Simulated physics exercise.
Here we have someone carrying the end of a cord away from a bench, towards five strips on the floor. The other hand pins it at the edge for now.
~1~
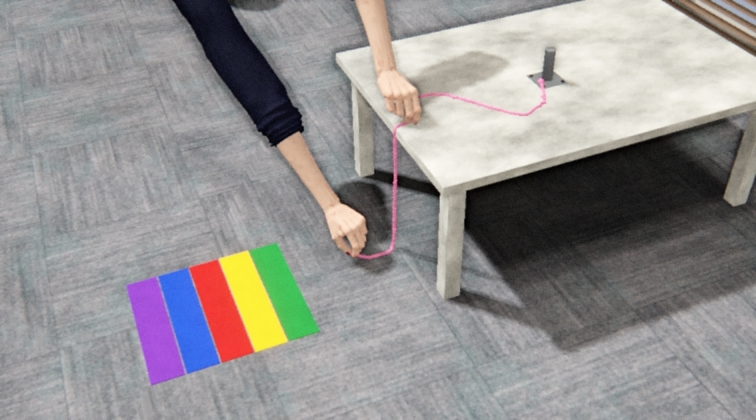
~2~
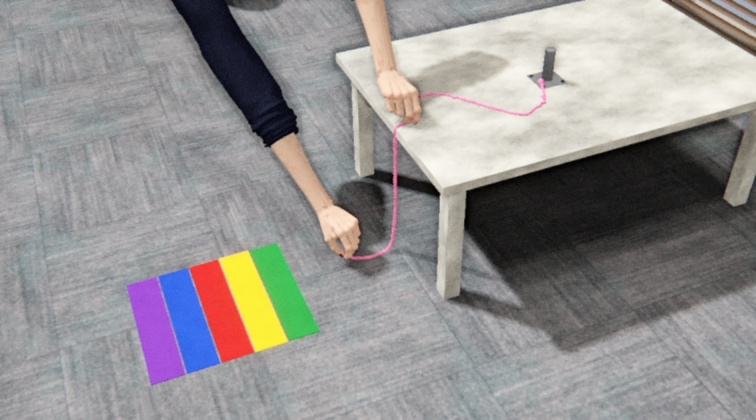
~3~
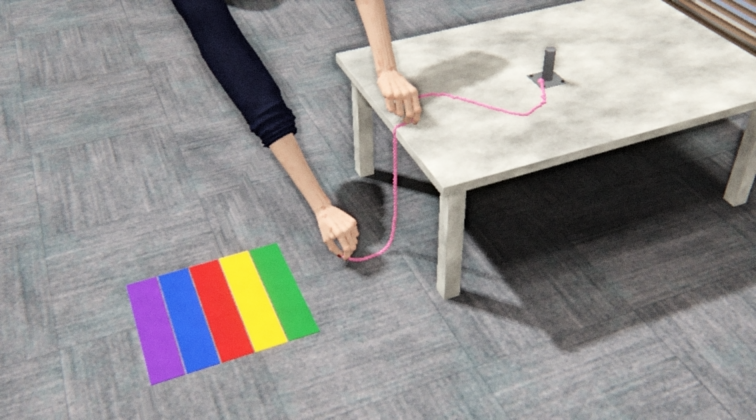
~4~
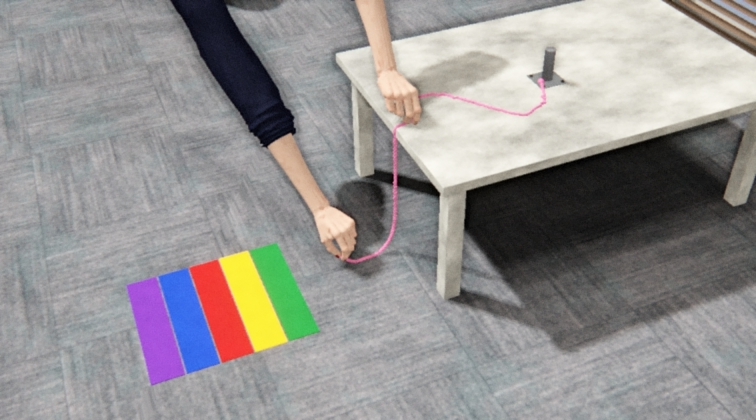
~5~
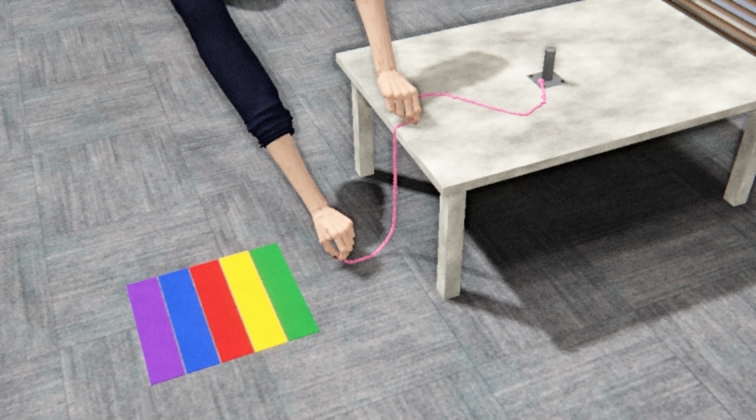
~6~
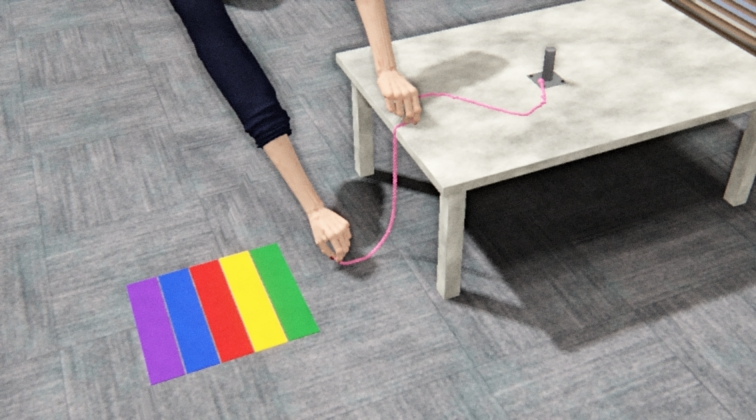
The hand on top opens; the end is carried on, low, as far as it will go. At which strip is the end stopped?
The purple one.
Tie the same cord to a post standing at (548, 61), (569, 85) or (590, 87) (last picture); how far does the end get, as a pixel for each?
Near (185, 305), (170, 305) and (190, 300).
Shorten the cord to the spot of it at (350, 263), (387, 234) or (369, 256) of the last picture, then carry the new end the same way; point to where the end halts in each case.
Near (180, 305), (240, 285) and (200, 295).
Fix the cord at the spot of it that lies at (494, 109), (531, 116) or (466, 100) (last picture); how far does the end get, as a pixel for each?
Try by try, around (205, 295), (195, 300) and (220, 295).
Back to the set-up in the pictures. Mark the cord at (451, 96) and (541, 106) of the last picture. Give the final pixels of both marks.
Near (404, 124) and (495, 95).
Soon after, end near (210, 295); over red.
After that, end near (173, 306); over blue.
At the stop, end near (152, 312); over purple. It halts on the purple strip.
